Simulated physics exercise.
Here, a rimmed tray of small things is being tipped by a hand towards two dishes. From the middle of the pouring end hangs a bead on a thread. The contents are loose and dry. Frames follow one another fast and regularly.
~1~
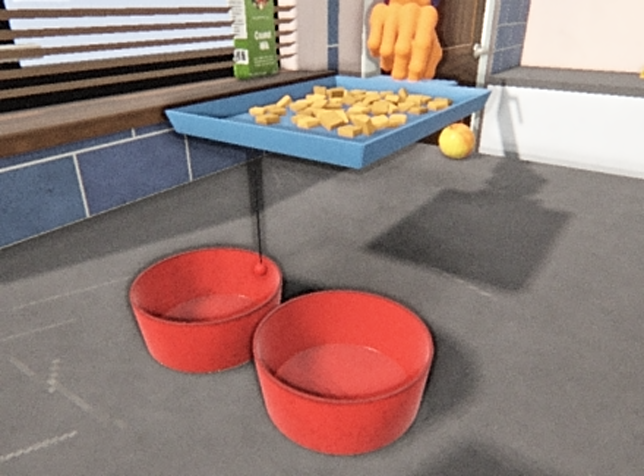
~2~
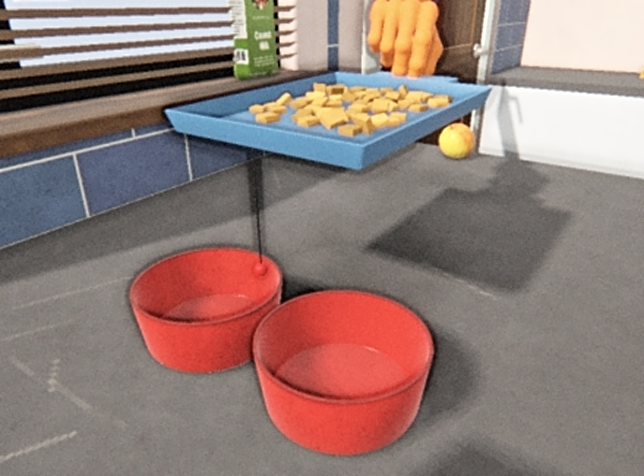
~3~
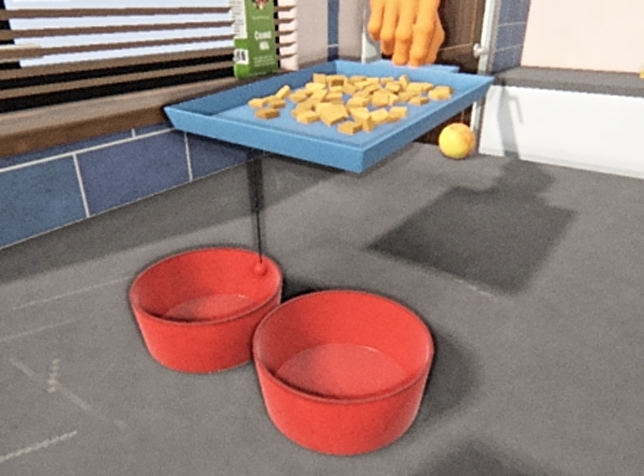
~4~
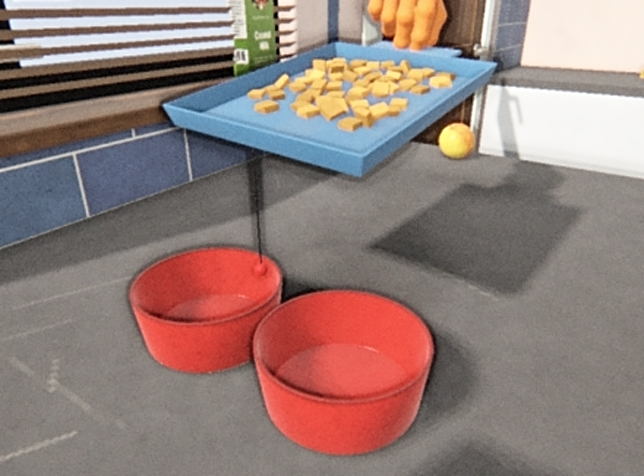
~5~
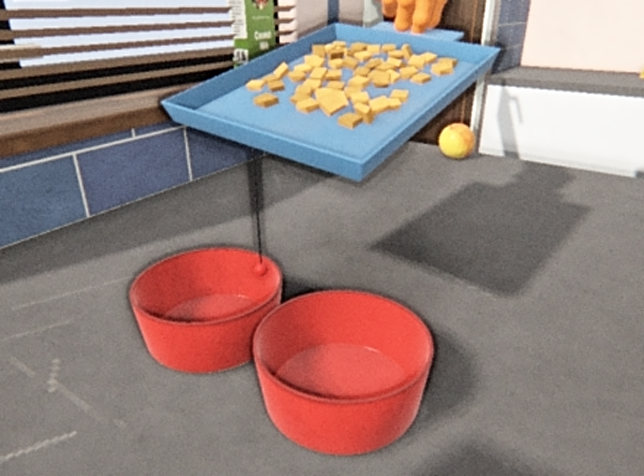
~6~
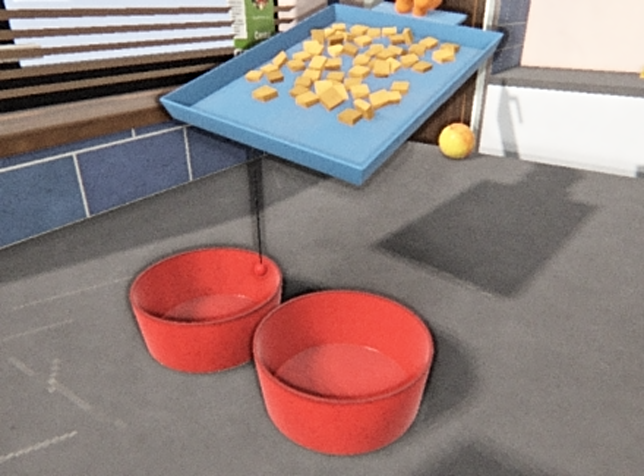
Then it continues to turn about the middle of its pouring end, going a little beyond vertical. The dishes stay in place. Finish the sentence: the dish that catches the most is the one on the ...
... right.
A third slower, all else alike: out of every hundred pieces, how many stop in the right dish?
I'd expect near 90 per cent.
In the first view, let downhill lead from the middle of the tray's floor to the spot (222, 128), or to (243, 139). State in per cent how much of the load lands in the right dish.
The first try would leave around 0 per cent there, the second around 0 per cent.
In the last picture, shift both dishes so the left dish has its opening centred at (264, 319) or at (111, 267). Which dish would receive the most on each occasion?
The dish to the left at the first, the dish to the right at the second.
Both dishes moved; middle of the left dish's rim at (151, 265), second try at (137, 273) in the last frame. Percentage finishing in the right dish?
You'd get 60 in a hundred the first time and 50 in a hundred the second.
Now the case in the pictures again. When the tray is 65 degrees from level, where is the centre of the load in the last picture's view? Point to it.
Near the pixel (330, 144).
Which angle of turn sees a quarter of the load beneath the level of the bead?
My estimate is some 85 degrees.
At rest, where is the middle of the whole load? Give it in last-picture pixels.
Close to (337, 379) in the last picture.
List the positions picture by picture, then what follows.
The first picture shows corners of the pouring end at (174, 111) and (360, 142), level; middle of the load at (362, 106), cereal squares; left dish at (152, 338); right dish at (289, 415); bead on its thread at (261, 270).
The second picture shows corners of the pouring end at (174, 110) and (360, 143), level; middle of the load at (362, 104).
The third picture shows corners of the pouring end at (173, 107) and (360, 147), tipped barely, lowest at the right corner; middle of the load at (362, 96).
The fourth picture shows corners of the pouring end at (172, 104) and (360, 152), tipped a little, lowest at the right corner; middle of the load at (362, 85).
The fifth picture shows corners of the pouring end at (171, 101) and (360, 158), tipped a little, lowest at the right corner; middle of the load at (363, 73).
The sixth picture shows corners of the pouring end at (169, 98) and (359, 163), tipped clearly, lowest at the right corner; middle of the load at (363, 61); left dish at (152, 338); right dish at (289, 415).
Soon, tray tipped steeply; nearly all on the tray; a small part in the air.
A while on, tray tipped past a quarter turn; a stray few on the tray; most in the right dish; a stray few outside both; about a quarter in the air.
Towards the end, tray tipped past a quarter turn; nearly all in the right dish; a stray few outside both.
Finally, tray tipped past a quarter turn; nearly all in the right dish; none in the left dish; a stray few outside both.
